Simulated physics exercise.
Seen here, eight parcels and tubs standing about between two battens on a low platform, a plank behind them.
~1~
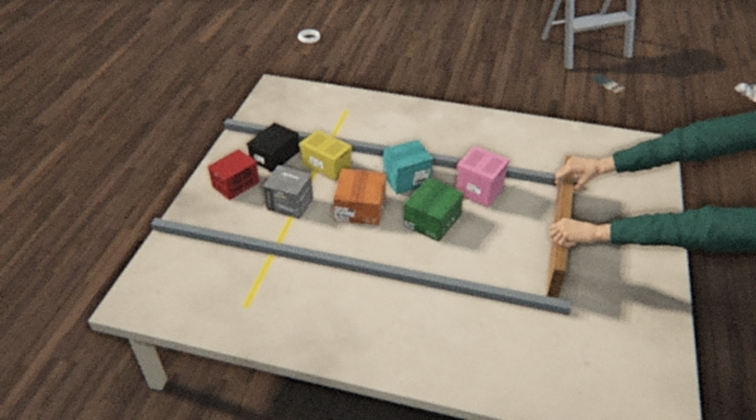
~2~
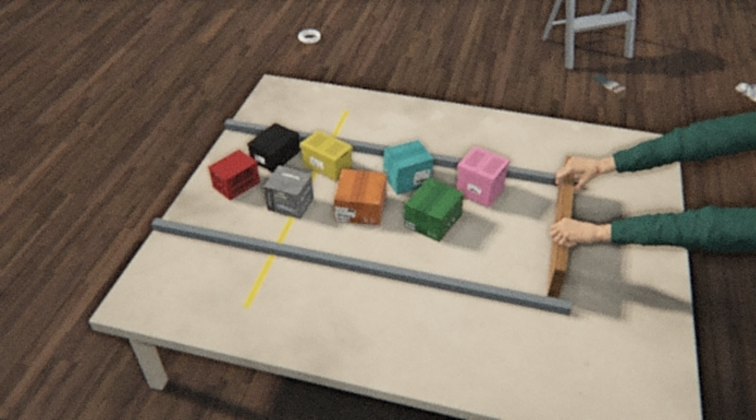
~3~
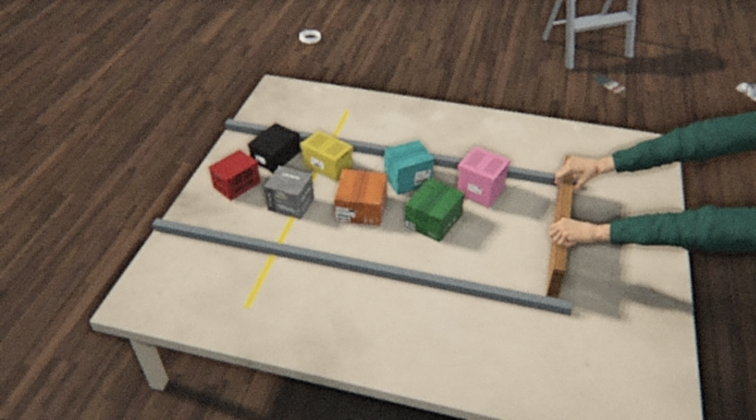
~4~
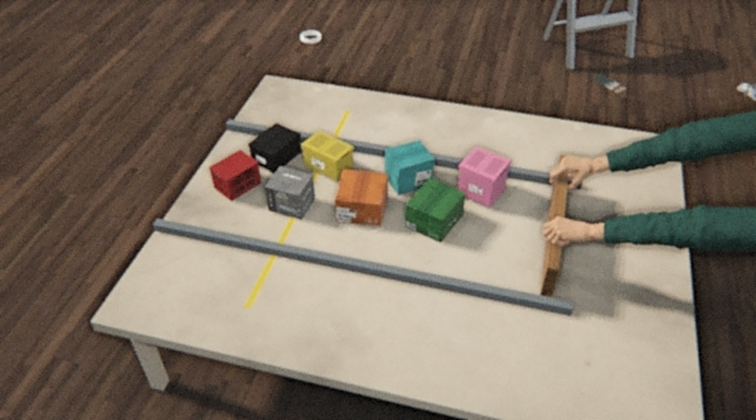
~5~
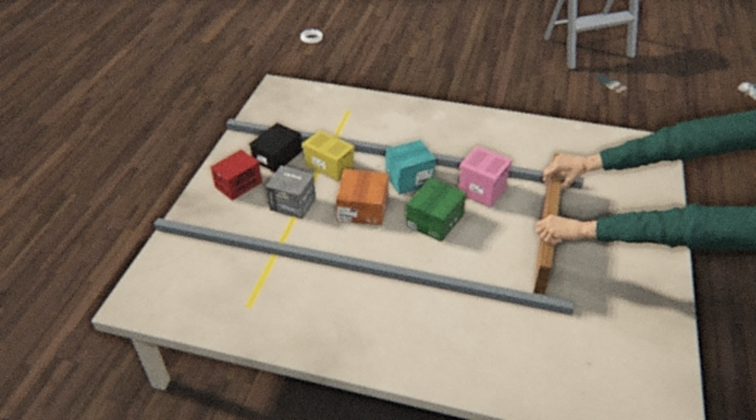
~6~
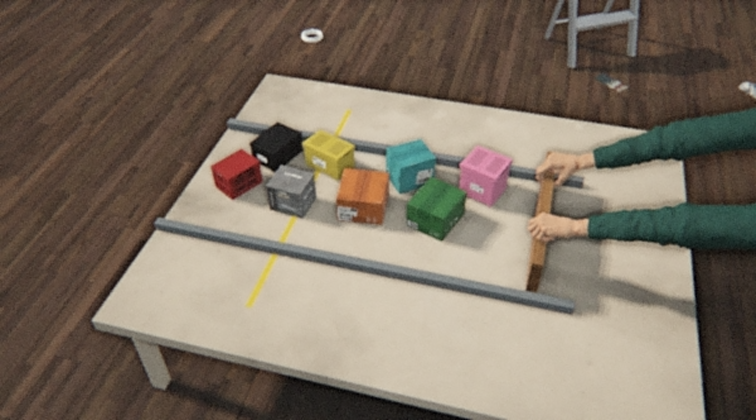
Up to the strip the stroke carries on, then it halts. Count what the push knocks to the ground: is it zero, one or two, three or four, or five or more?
Only one or two are pushed off.
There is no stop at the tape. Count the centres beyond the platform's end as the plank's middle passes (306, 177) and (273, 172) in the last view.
Past the end counts: 2 / 4.
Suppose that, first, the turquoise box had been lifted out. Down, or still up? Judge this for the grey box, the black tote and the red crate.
First, the grey box is safe; next, the black tote is safe; last, the red crate takes the fall.
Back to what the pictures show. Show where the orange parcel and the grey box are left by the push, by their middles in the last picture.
You'll find the orange parcel at roughly (247, 175) and the grey box at roughly (203, 177).
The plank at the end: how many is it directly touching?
It touches 2.
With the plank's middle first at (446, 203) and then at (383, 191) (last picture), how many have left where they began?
The count is 3 at the first point and 7 at the second.
Soon after, none off yet; red crate at rest near (237, 174); black tote at rest near (277, 147); grey box at rest near (292, 192).
After that, none off yet; red crate at rest near (237, 174); black tote displaced a little near (261, 143); grey box displaced a little near (273, 189).
In the end, the number that fall off is one or two; gone, black tote and red crate.
